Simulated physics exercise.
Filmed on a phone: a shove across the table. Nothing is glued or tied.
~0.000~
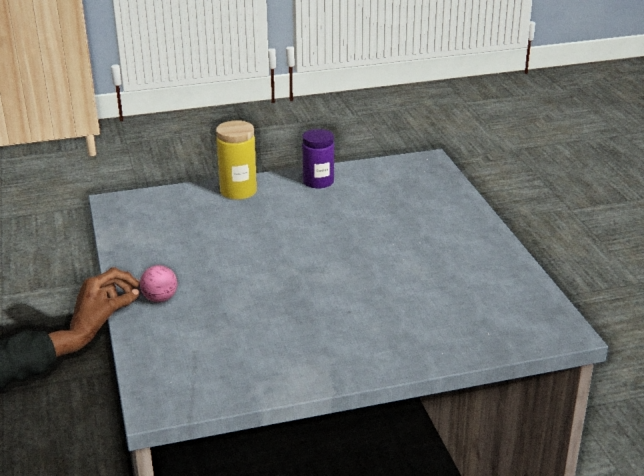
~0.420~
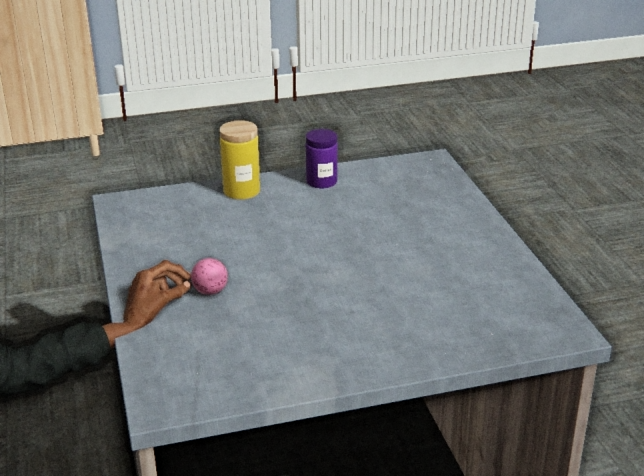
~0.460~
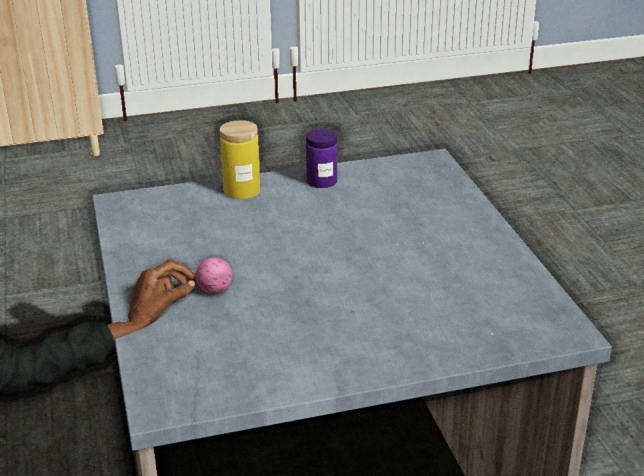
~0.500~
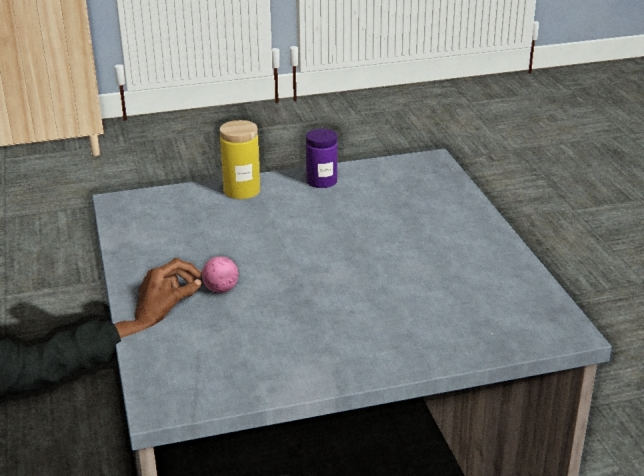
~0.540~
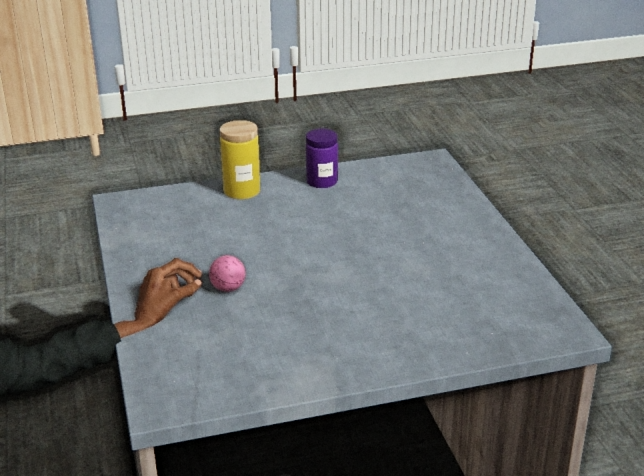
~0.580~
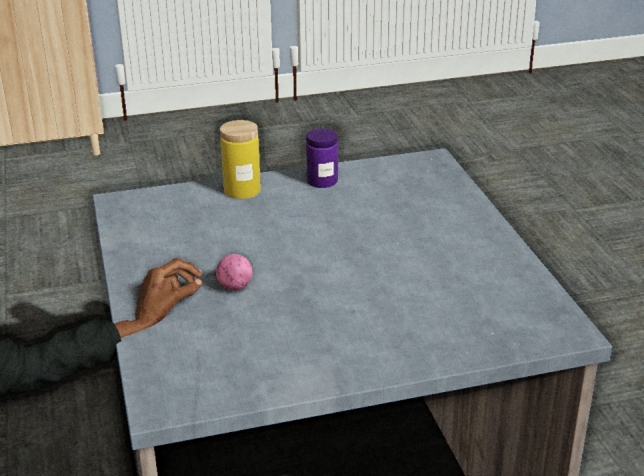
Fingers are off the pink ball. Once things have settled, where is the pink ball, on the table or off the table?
The pink ball stays on the table.
Around 0.68 s, pink ball displaced about its own width near (250, 270).
Around 0.88 s, pink ball displaced about its own width near (276, 266).
Around 1.08 s, pink ball displaced well along near (297, 263).
Around 1.38 s, pink ball displaced well along near (315, 260).
Finally (2.0 s), moved from the start, pink ball. Final places as the last picture's camera would see them, pink ball near (321, 259).
